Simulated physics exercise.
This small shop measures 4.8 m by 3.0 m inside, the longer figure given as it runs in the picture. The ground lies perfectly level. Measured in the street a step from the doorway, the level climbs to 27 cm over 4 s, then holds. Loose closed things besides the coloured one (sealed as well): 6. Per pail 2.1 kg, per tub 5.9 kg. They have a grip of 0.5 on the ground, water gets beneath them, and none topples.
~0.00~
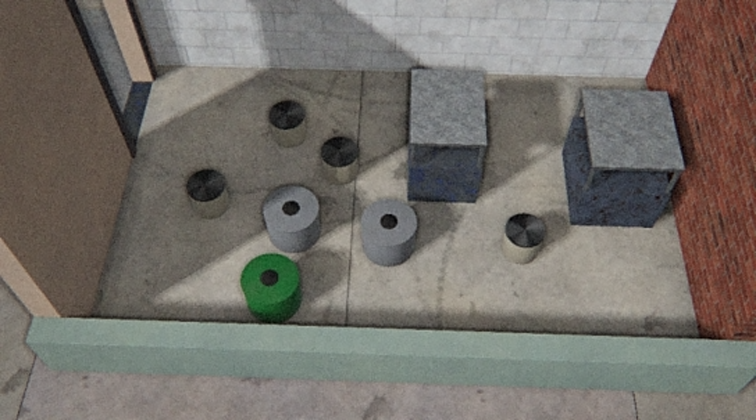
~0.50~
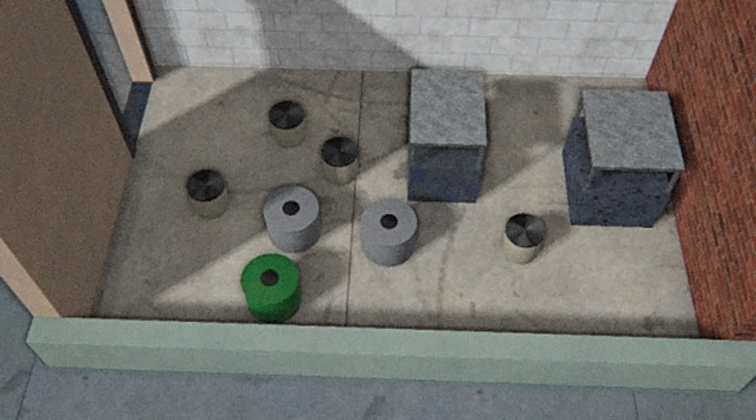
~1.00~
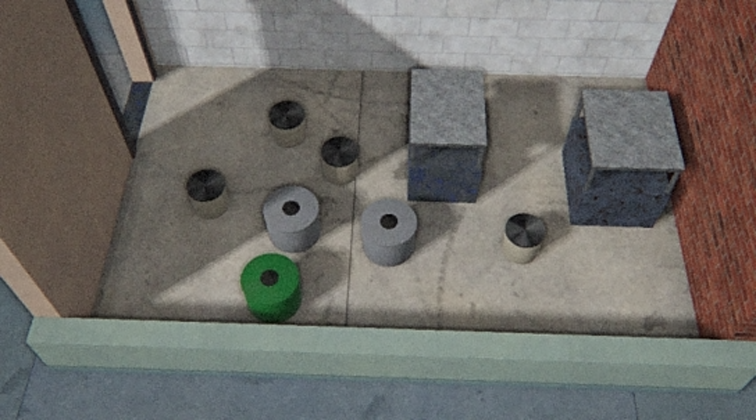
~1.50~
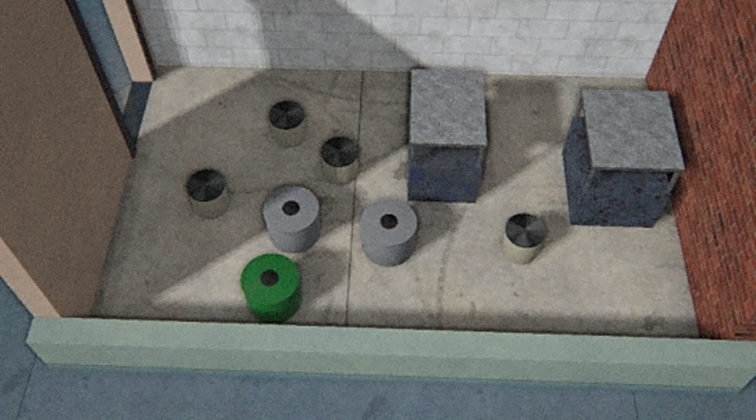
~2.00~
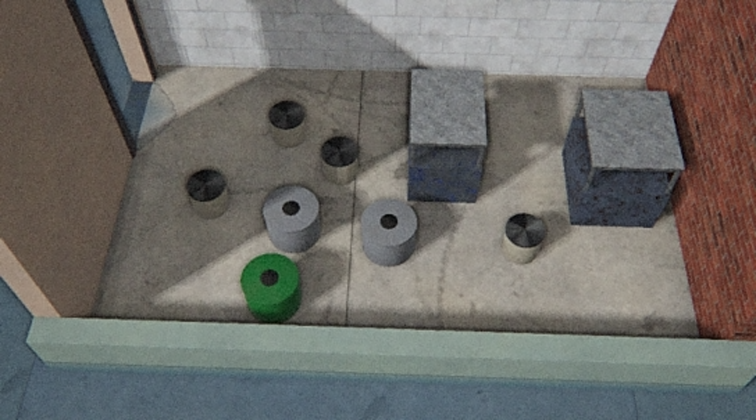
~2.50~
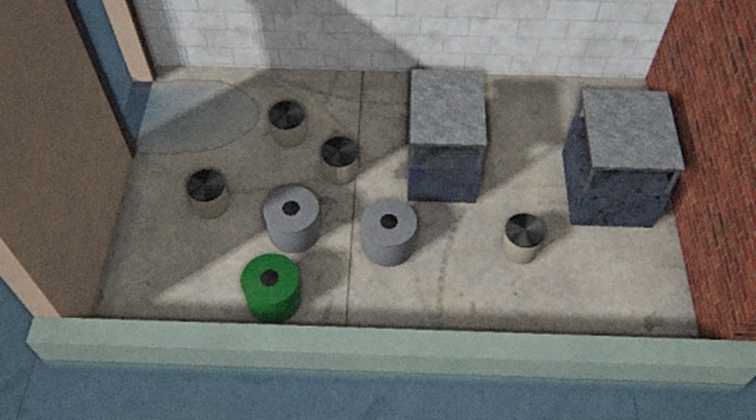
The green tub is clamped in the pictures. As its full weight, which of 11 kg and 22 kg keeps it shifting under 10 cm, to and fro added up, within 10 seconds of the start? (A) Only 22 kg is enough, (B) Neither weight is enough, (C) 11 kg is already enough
(A) Only 22 kg is enough.
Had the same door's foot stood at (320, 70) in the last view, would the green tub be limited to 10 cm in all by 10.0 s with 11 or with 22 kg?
If so, both fall short.
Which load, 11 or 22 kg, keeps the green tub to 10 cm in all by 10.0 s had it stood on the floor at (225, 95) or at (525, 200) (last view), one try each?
Going in order: Neither weight works, heavier weight required.
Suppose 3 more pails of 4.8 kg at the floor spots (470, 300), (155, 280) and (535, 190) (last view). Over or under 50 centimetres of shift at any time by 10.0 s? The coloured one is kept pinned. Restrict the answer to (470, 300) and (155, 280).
Taking them in order, the first is beyond the line and the second is inside the line.
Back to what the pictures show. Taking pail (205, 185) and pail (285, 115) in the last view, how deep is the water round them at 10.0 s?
I'd put it at 3 cm and 8 cm respectively.
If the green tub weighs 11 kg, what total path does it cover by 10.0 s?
Around 20 cm in total.
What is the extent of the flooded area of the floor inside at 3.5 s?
Roughly 3.0 m2.
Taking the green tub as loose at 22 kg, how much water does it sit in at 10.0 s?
Depth: Approx. 6 cm.
After 3.5 s the green tub would be 0 cm from its start with 11 kg and 0 cm from its start with 22 kg; 0 cm of water round it then.
After 4.5 s the green tub would be 0 cm from its start with 11 kg and 0 cm from its start with 22 kg; 0 cm of water round it then.
After 7.0 s the green tub would be 0 cm from its start with 11 kg and 0 cm from its start with 22 kg; 3 cm of water round it then.
After 10.0 s the green tub would be 23 cm from its start with 11 kg and 0 cm from its start with 22 kg; 6 cm of water round it then.
